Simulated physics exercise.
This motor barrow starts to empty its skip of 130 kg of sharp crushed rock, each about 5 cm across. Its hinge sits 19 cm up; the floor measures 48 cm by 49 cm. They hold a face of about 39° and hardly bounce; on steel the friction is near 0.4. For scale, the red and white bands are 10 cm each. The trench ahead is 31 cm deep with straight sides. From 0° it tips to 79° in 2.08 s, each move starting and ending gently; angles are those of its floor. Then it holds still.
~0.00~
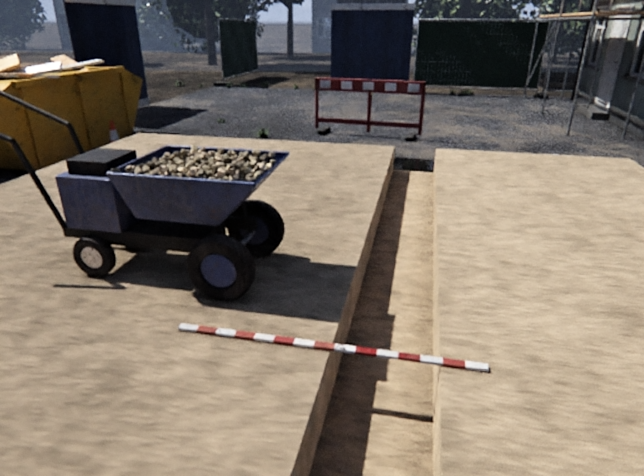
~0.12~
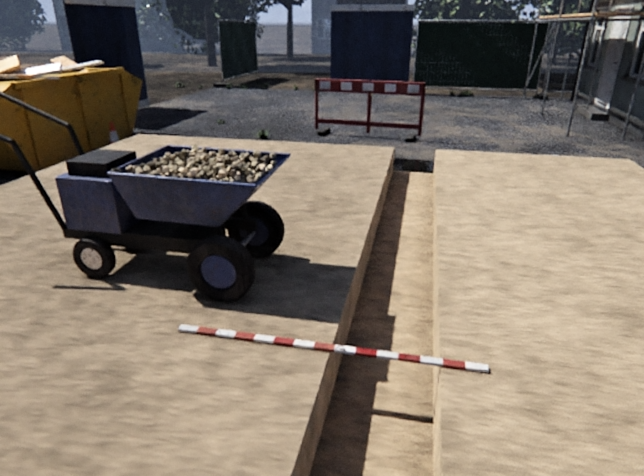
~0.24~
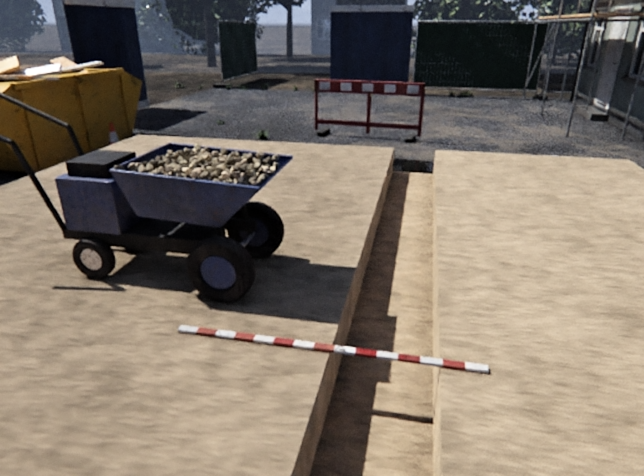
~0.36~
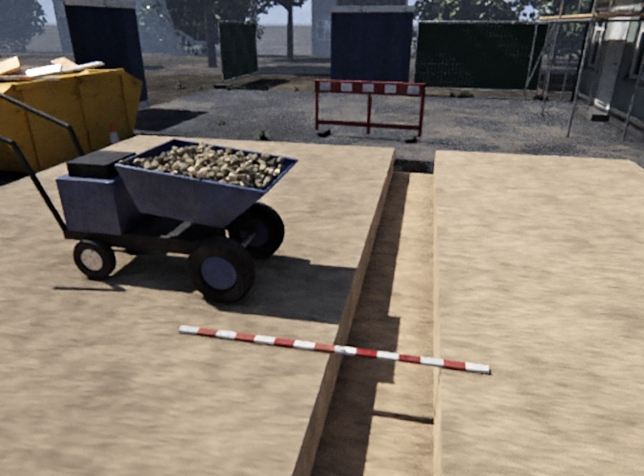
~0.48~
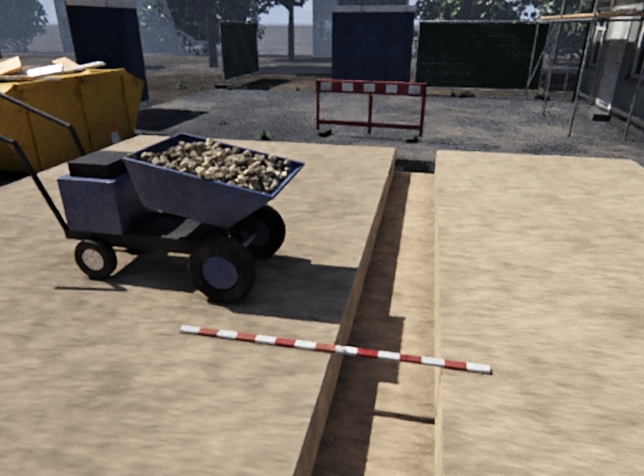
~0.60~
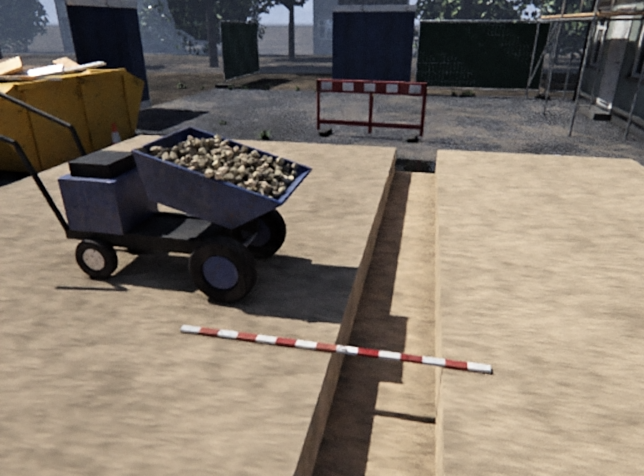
A blue motor barrow's skip of crushed rock gradually tilts toward the right beside a trench.
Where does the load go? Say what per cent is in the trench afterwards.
About 63 per cent.
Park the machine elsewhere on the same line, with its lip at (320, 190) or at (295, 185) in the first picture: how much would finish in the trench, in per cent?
First some 100, then 100 per cent.
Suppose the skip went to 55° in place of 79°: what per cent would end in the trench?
Then about 25 per cent.
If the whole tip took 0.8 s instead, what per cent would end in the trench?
In that case some 70 per cent.
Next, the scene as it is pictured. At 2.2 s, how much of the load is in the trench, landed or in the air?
About 45 per cent by then.
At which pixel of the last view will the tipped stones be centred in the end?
Near (383, 327).
After 1.6 s the floor is at 67°; 97 % in the skip, 2 % short of the trench; the foremost stones are at (352, 276).
After 2.2 s the floor is at 79°; 45 % in the skip, 9 % short of the trench, 46 % in the trench; the foremost stones are at (432, 337).
After 2.5 s the floor is at 79°; 33 % in the skip, 9 % short of the trench, 58 % in the trench; the foremost stones are at (433, 326).
After 4.5 s the floor is at 79°; 29 % in the skip, 8 % short of the trench, 63 % in the trench; the foremost stones are at (433, 316).
